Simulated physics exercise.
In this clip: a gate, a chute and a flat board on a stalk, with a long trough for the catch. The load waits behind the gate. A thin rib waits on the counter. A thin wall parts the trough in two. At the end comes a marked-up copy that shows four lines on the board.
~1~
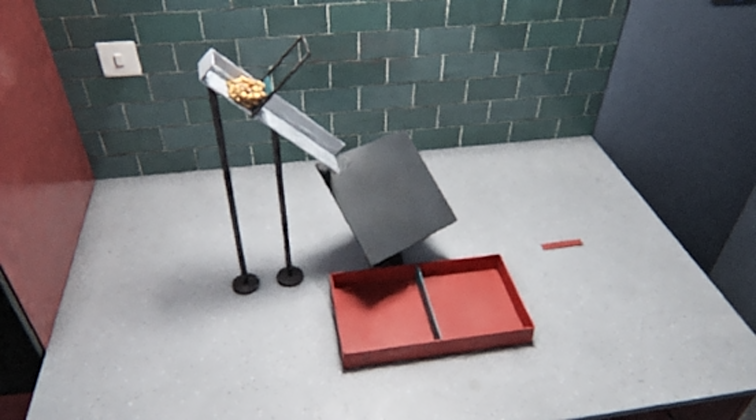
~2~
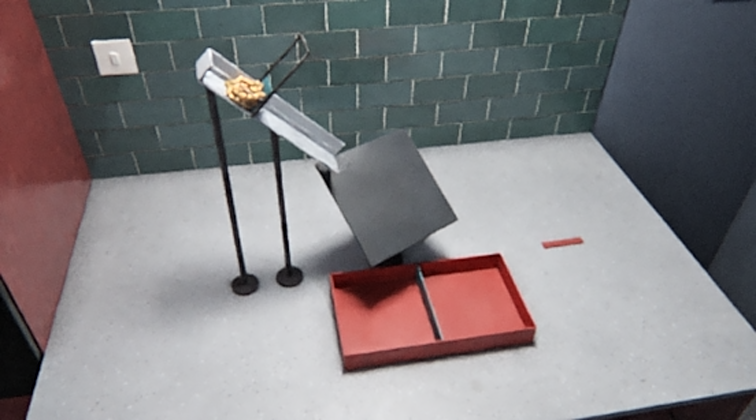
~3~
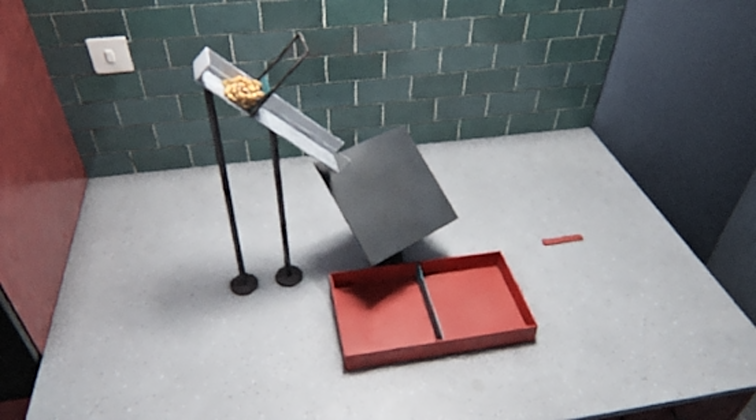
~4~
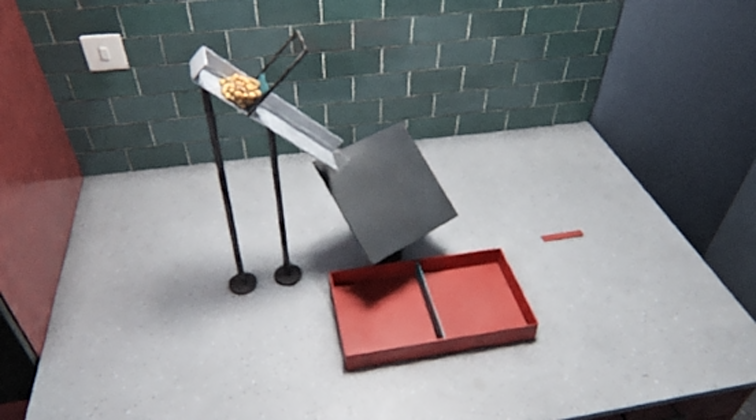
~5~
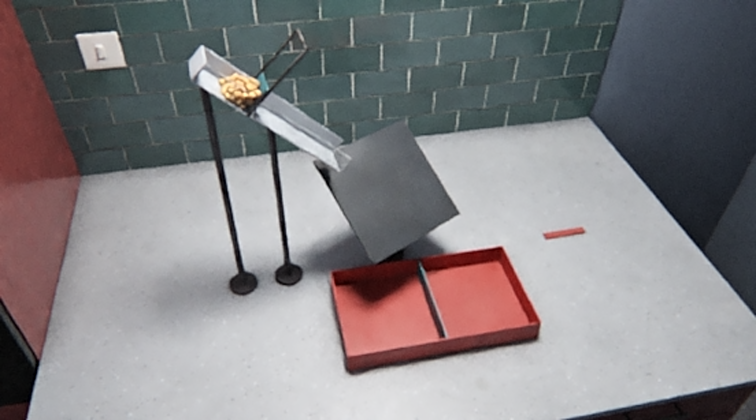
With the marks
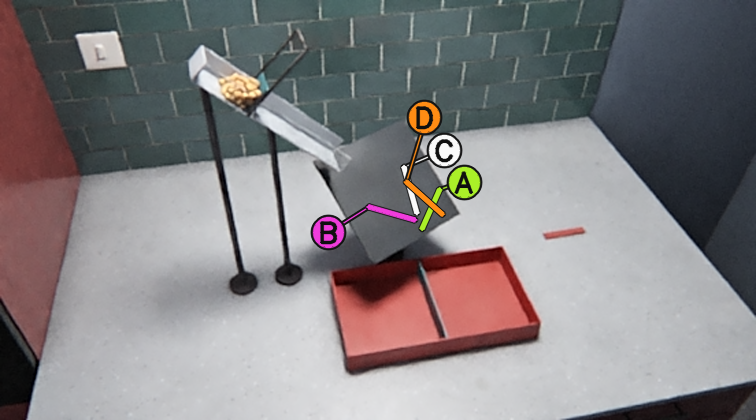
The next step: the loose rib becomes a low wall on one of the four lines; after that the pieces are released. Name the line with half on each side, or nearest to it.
Line A.
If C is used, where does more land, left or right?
The right half.
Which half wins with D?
Right.
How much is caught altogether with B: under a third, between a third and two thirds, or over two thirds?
It is over two thirds.
On the marked copy, line A from (439, 189) to (422, 228); line B from (369, 206) to (414, 219); line C from (404, 167) to (416, 212); line D from (406, 182) to (442, 214).
If A is chosen, of what is caught, close to two thirds in the left half, close to a third in the right.
If B is chosen, of what is caught, only a few in the left half, all but a few in the right.
If C is chosen, of what is caught, a small share in the left half, the bulk in the right.
If D is chosen, of what is caught, a small share in the left half, all but a few in the right.
